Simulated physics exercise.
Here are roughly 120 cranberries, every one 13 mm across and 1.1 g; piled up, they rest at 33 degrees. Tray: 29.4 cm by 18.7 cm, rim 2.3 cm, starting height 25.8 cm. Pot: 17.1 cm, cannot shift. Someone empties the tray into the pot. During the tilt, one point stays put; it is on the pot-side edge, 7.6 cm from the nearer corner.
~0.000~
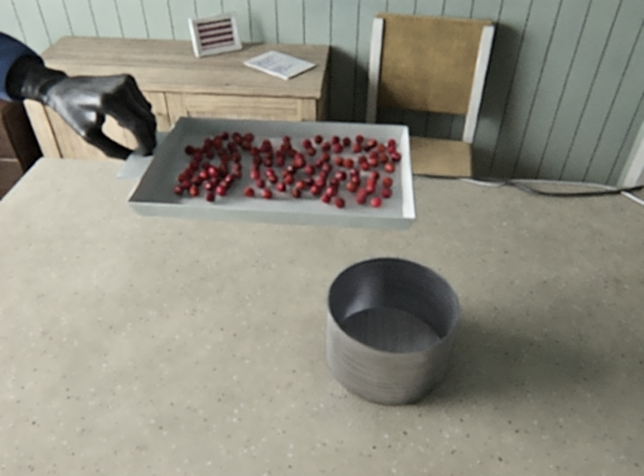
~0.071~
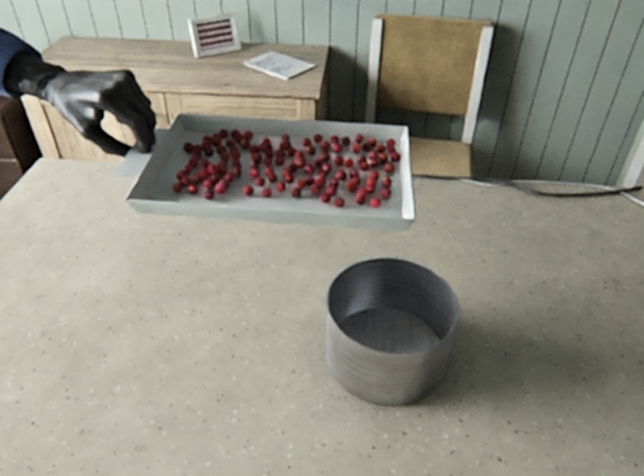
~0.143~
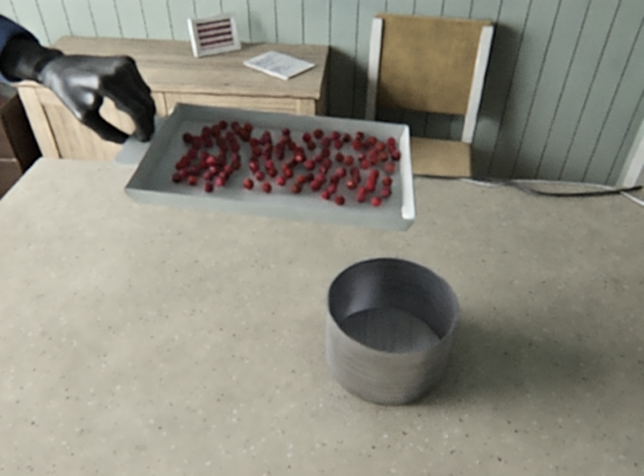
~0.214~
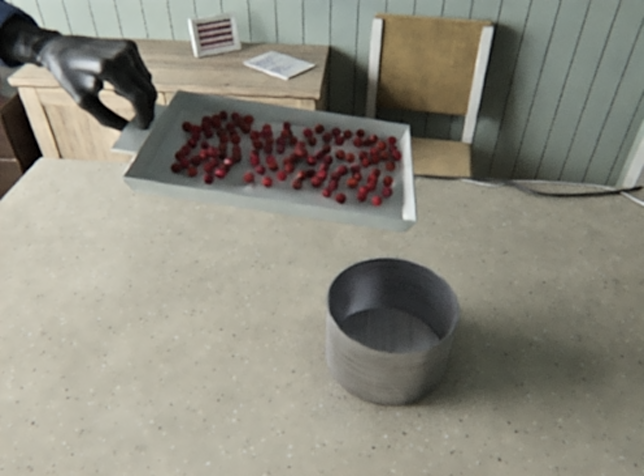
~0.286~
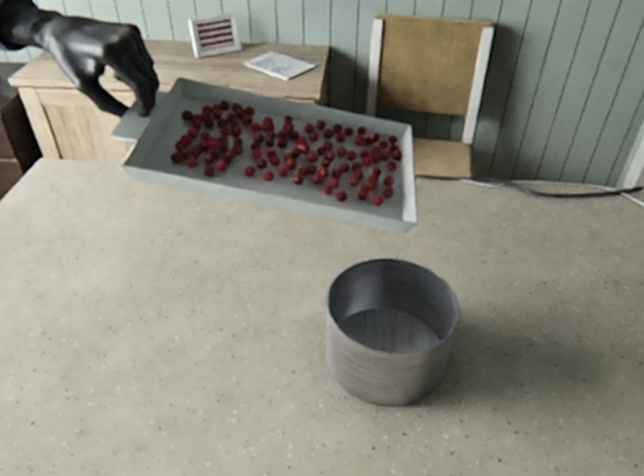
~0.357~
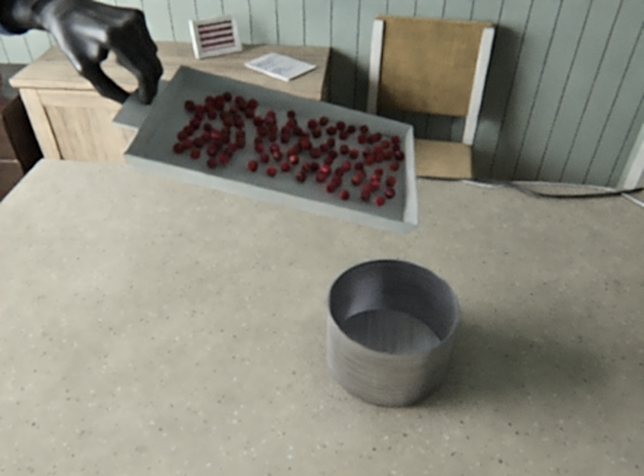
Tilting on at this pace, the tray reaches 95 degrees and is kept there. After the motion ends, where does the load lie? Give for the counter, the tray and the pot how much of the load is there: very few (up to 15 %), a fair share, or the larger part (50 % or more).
Counter: A fair share, left on the tray: Very few, pot: The larger part.
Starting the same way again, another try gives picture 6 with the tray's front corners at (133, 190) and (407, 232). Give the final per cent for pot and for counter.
The pot gets 65 and the counter 35.
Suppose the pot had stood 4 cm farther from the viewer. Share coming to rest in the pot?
Estimated share: Around 40 in a hundred.
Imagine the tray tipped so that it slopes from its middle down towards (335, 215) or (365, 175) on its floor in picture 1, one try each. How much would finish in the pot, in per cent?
I'd put it at about 85 per cent for the first tilt and about 35 per cent for the second.
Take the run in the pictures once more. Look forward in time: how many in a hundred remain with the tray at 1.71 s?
Of the load, some 95 percent.
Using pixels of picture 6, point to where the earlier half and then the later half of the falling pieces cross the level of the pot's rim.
Near (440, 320) at first, near (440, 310) afterwards.
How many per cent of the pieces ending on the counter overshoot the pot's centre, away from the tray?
Share: Around 100 %.
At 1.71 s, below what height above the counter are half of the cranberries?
Median height: Approx. 30 cm.
Then, at 1.17 s, tilt 52 degrees; the tray holds 100 %, the pot 0 %.
After 1.71 s, tilt 77 degrees; the tray holds 95 %, the pot 5 %.
After 2.31 s, tilt 95 degrees; the tray holds 0 %, the pot 65 %.
At rest (3.2 s), counter 35 %, tray 0 %, pot 65 %.
